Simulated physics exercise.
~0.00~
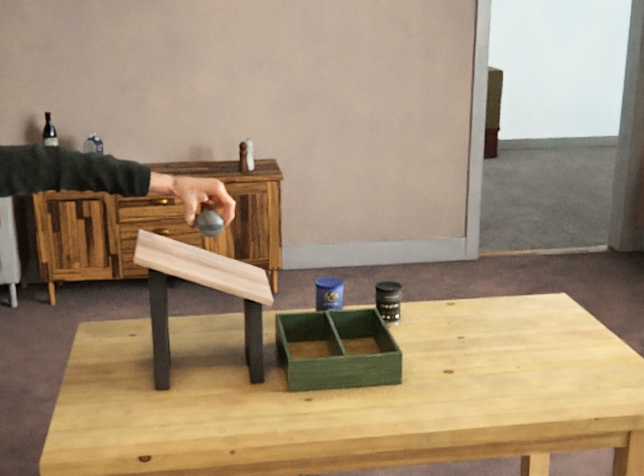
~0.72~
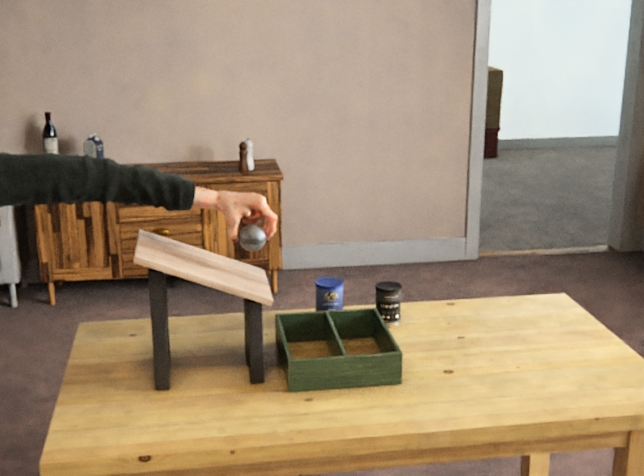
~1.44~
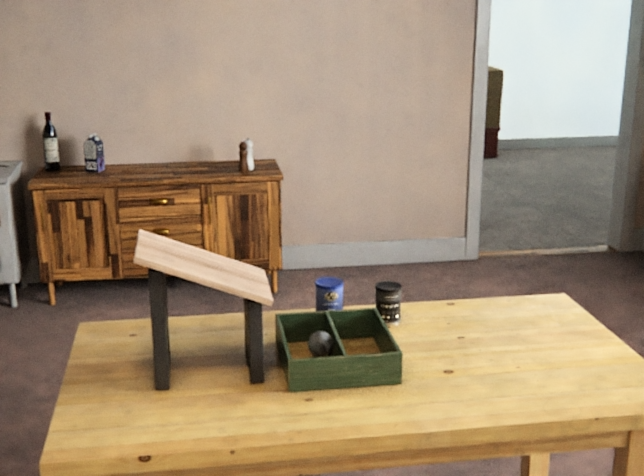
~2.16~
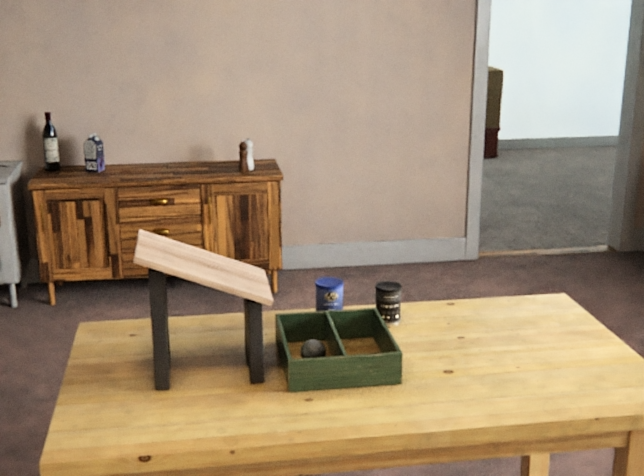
On a wooden table, a hand releases a grey ball that settles in the tray's nearer bay.
